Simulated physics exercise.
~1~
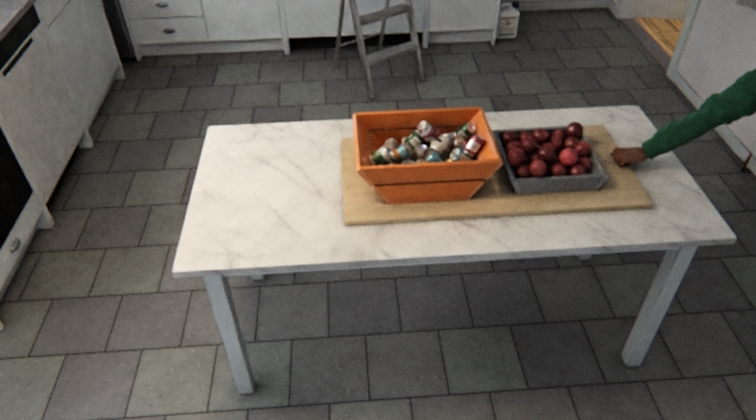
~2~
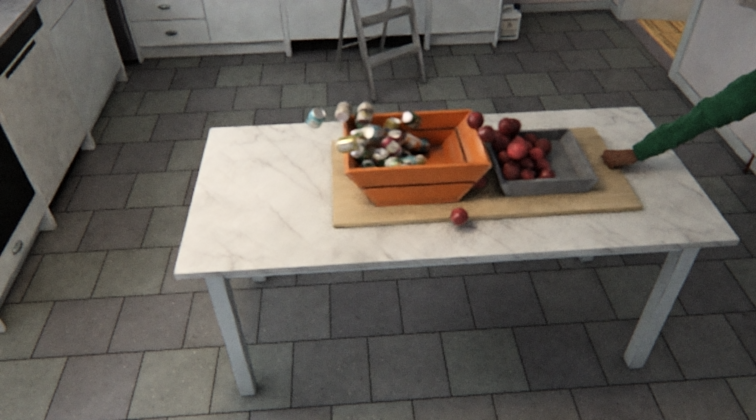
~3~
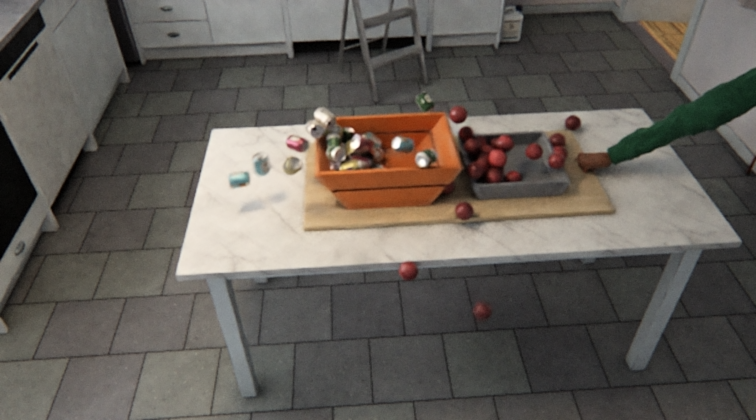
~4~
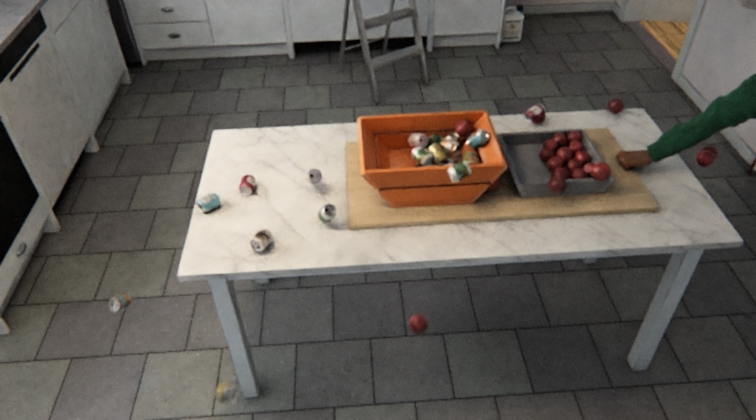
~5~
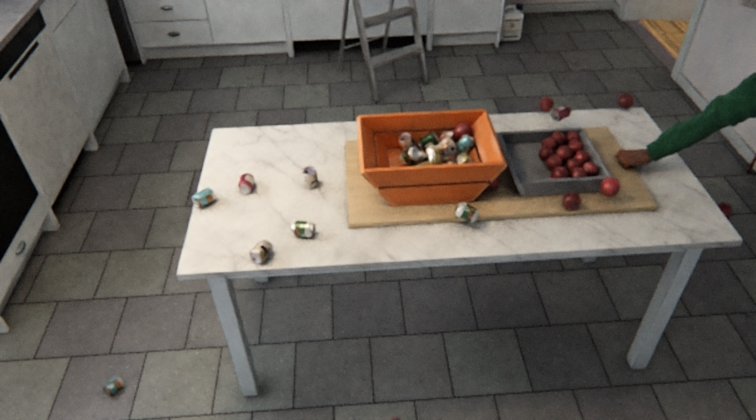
In a kitchen, a green-sleeved arm reached to a board on a marble-topped table as it jerked left, then back right, flinging small cans from the orange tote and red apples from the grey one, leaving some scattered across the tabletop and floor.
